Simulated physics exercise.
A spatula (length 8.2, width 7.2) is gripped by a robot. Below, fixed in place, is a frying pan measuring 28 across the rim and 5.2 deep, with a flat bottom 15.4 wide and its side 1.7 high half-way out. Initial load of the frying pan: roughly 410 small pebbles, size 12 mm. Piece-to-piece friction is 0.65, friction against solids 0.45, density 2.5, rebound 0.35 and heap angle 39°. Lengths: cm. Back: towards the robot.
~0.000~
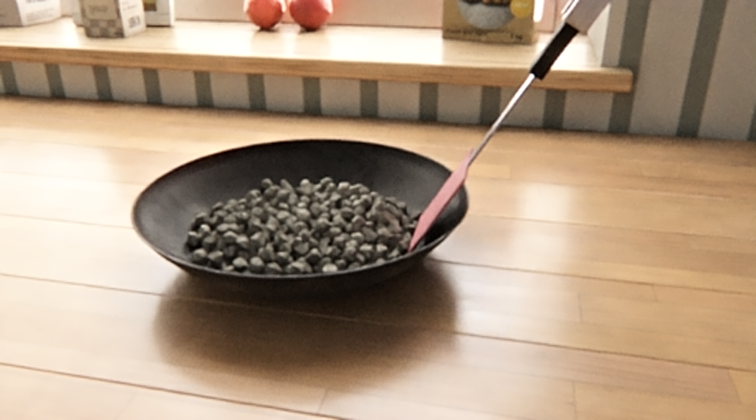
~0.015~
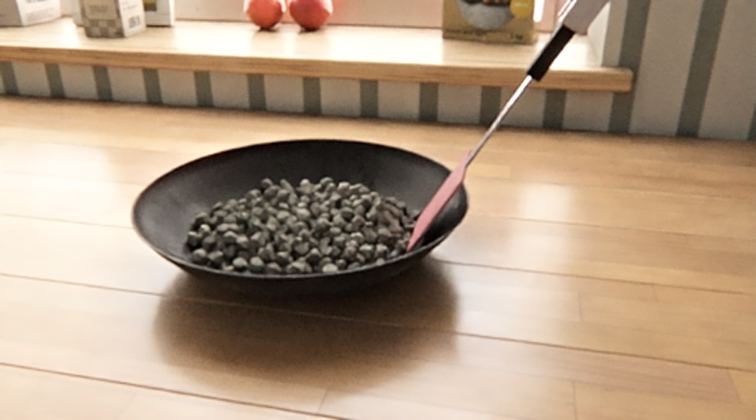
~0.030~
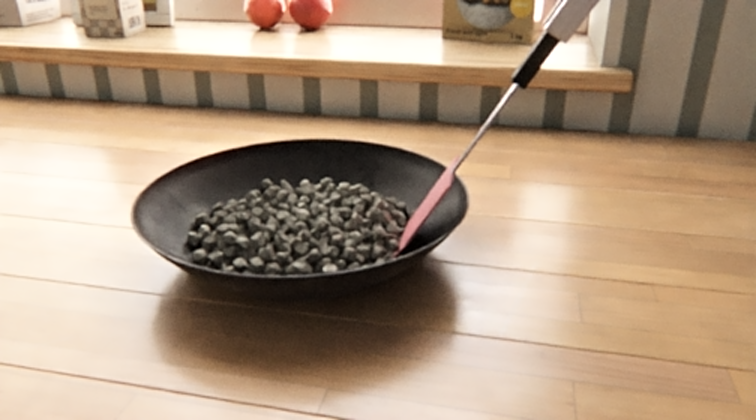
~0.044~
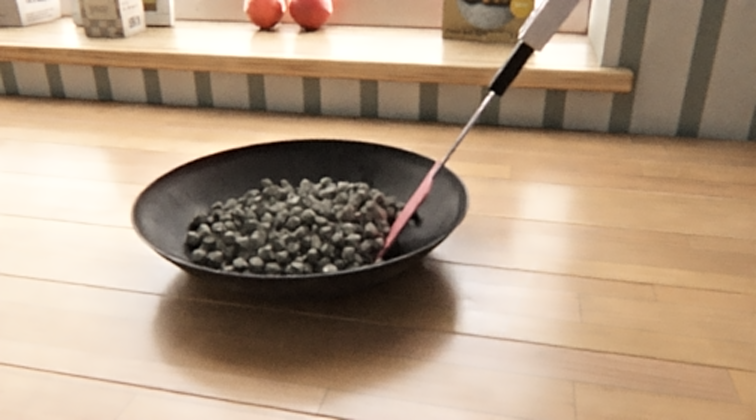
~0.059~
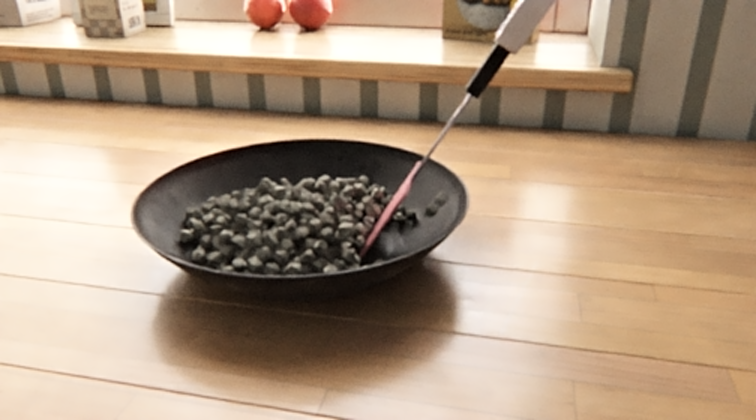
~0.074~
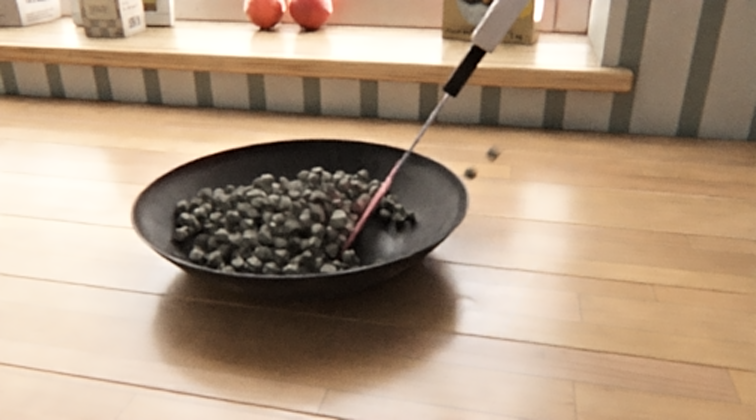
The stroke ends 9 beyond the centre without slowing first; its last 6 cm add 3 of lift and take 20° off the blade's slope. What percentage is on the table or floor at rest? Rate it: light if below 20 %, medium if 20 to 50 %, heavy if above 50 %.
Rating: Medium.
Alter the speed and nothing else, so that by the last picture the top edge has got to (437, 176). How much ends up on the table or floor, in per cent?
I'd say around 15 per cent.
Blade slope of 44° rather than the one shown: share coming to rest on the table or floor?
That would leave close to 25 per cent on the table or floor.
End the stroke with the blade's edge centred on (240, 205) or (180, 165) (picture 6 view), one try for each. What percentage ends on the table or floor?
First try roughly 10 percent, second roughly 40 percent.
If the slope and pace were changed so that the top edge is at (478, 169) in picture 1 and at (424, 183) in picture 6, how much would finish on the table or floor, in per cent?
20 per cent.
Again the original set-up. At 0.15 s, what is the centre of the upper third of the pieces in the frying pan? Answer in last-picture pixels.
I'd put it close to (236, 197).
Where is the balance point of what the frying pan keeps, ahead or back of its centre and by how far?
Some 3.5 cm ahead of the centre.
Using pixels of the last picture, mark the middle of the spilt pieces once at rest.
At about (23, 212) in the last picture.
By 0.11 s, sloping 59°, highest piece 20 above the table; 412 in the frying pan, 2 on the blade or in flight.
By 0.15 s, sloping 53°, highest piece 28 above the table; 412 in the frying pan, 2 on the blade or in flight.
By 0.36 s, sloping 39°, highest piece 53 above the table; 295 in the frying pan, 44 on the table or floor, 75 on the blade or in flight.
By 1.41 s, sloping 39°, highest piece 5 above the table; 295 in the frying pan, 119 on the table or floor.
Final count, 295 in the frying pan, 119 on the table or floor. That is 29 % on the table or floor.
